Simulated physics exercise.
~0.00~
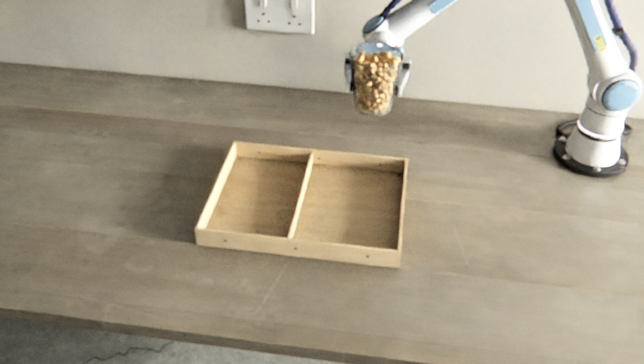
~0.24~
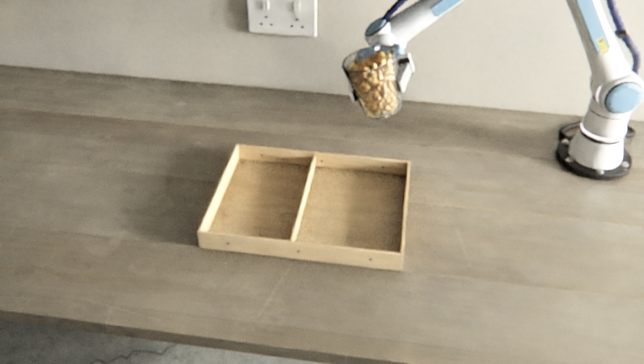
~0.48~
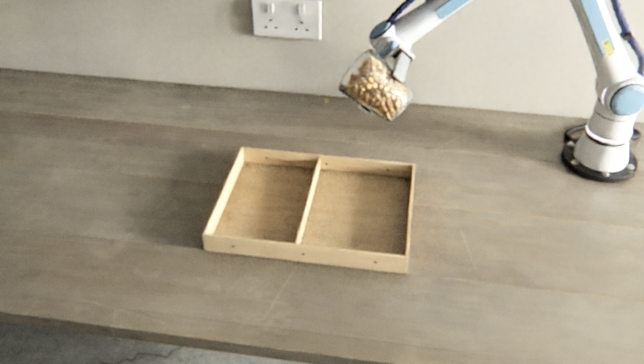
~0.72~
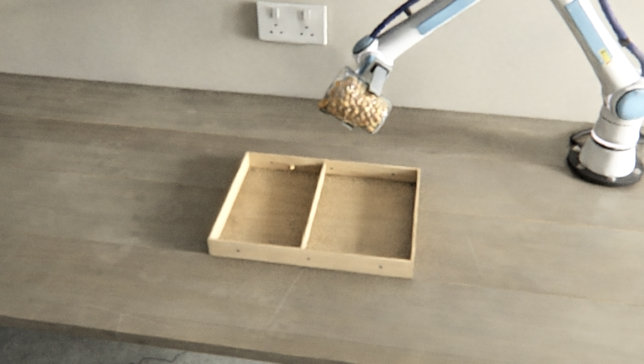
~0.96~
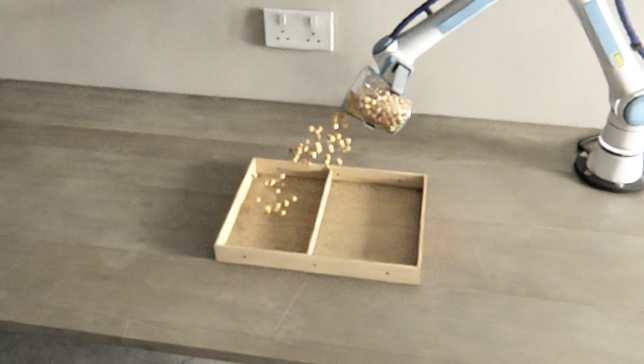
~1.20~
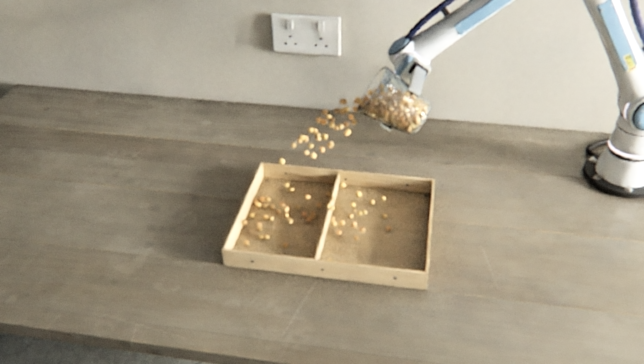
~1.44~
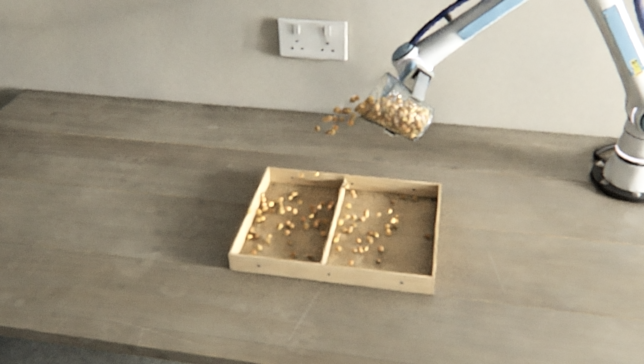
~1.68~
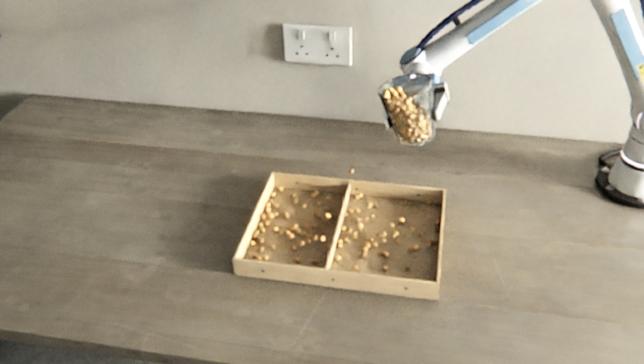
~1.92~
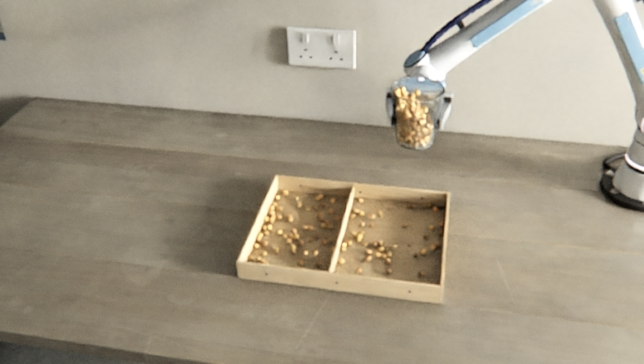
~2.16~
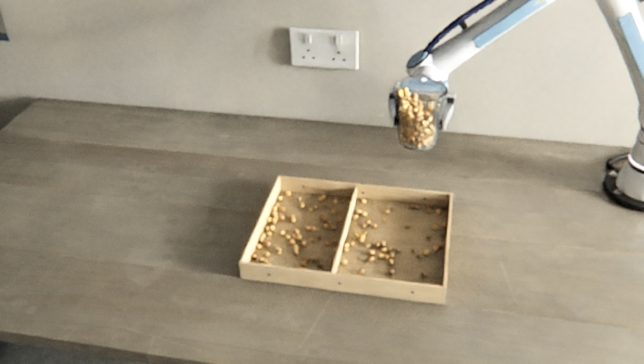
A white and blue robot arm, reaching in from the right, holds a clear cup of tan chickpeas above a grey-brown wooden table, seen from slightly above. Below the cup sits a shallow, light wooden tray split in two by a cross wall, with a white socket on the pale wall behind. The arm tips the cup to the left, and chickpeas spill in a loose stream, first into the left part, then into both. The cup swings back upright and the stream stops. It ends held still, still well filled, with chickpeas scattered across both parts.
